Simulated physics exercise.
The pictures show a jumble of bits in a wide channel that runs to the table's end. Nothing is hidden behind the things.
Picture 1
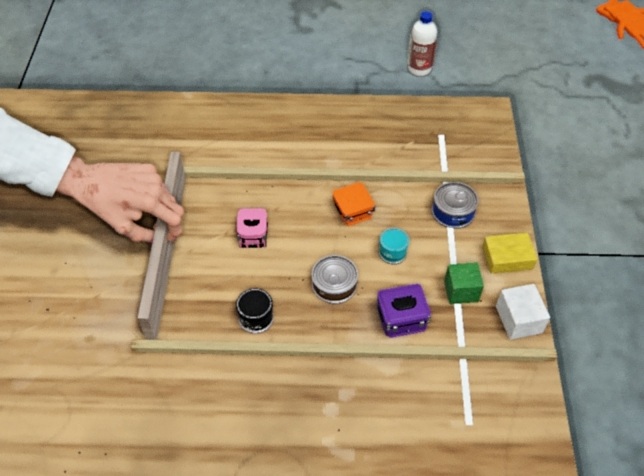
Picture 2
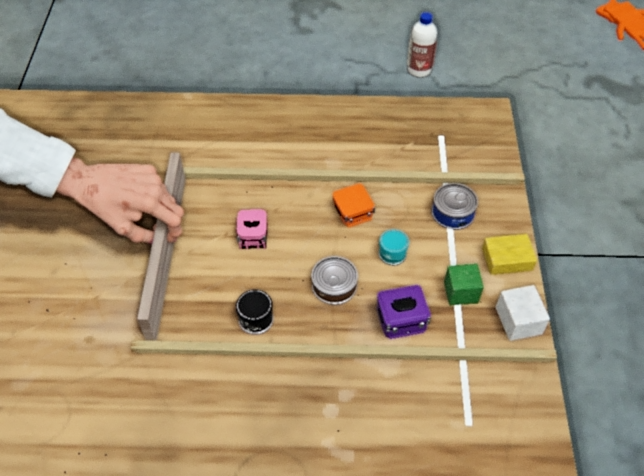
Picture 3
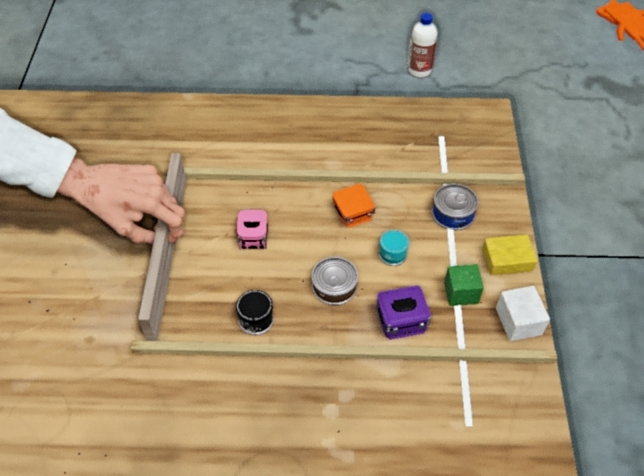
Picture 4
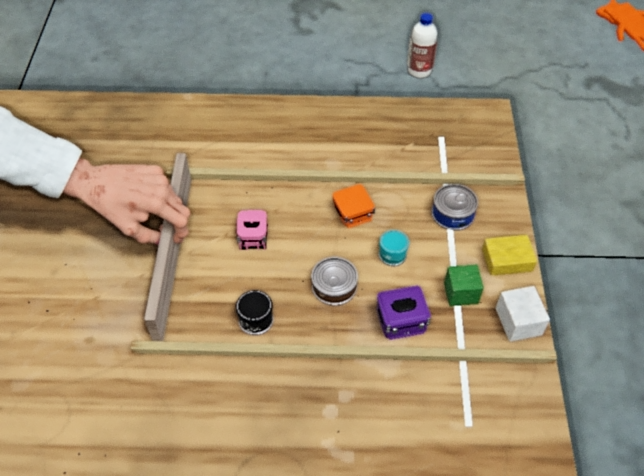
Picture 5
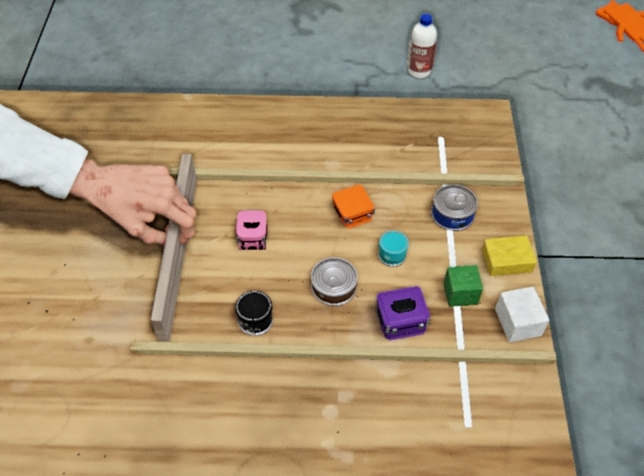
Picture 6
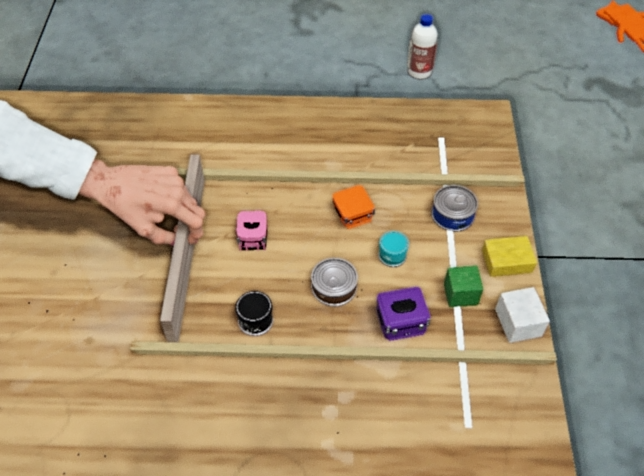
A hand in a white sleeve holds a grey board upright at the left of a channel between two thin wooden strips on a wooden table, seen from above, with grey floor beyond. Ahead sit pink, orange and purple cases, black, silver, teal and blue round containers, and green, yellow and white blocks near a white line. The hand slides the board slightly rightward, touching nothing else, while the objects and view stay still.
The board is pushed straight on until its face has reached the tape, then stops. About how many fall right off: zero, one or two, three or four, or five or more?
Outcome: The number that fall off is one or two.
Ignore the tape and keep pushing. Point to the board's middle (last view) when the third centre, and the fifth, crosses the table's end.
Its middle is around (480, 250) and later (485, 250).
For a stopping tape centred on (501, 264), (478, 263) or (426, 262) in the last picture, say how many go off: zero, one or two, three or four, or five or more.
In that order: Five or more; either one or two; not one.
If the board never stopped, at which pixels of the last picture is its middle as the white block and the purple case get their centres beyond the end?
Near (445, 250) and (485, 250).
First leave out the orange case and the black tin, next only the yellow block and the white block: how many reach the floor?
The counts: 0 and 0.
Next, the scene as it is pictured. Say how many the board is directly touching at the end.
It touches 4.
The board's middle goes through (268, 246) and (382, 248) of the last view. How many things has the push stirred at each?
By then 2, and 7.
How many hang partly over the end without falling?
1 of them.
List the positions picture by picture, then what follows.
White block (522, 312); yellow block (509, 253); green block (464, 284); board (164, 241); tape (453, 260), in the first picture.
Yellow block (509, 254); pink case (253, 230), in the second picture.
Green block (464, 285); blue pot (455, 207), in the third picture.
White block (522, 314); board (170, 243), in the fourth picture.
Yellow block (509, 256); brown pot (334, 281), in the fifth picture.
White block (522, 315); yellow block (509, 256); green block (463, 286); board (185, 244); tape (453, 263), in the sixth picture.
Soon after, none off yet; white block at rest near (522, 315); yellow block at rest near (509, 256); green block at rest near (463, 286).
At rest, the number that fall off is one or two; fallen, white block.
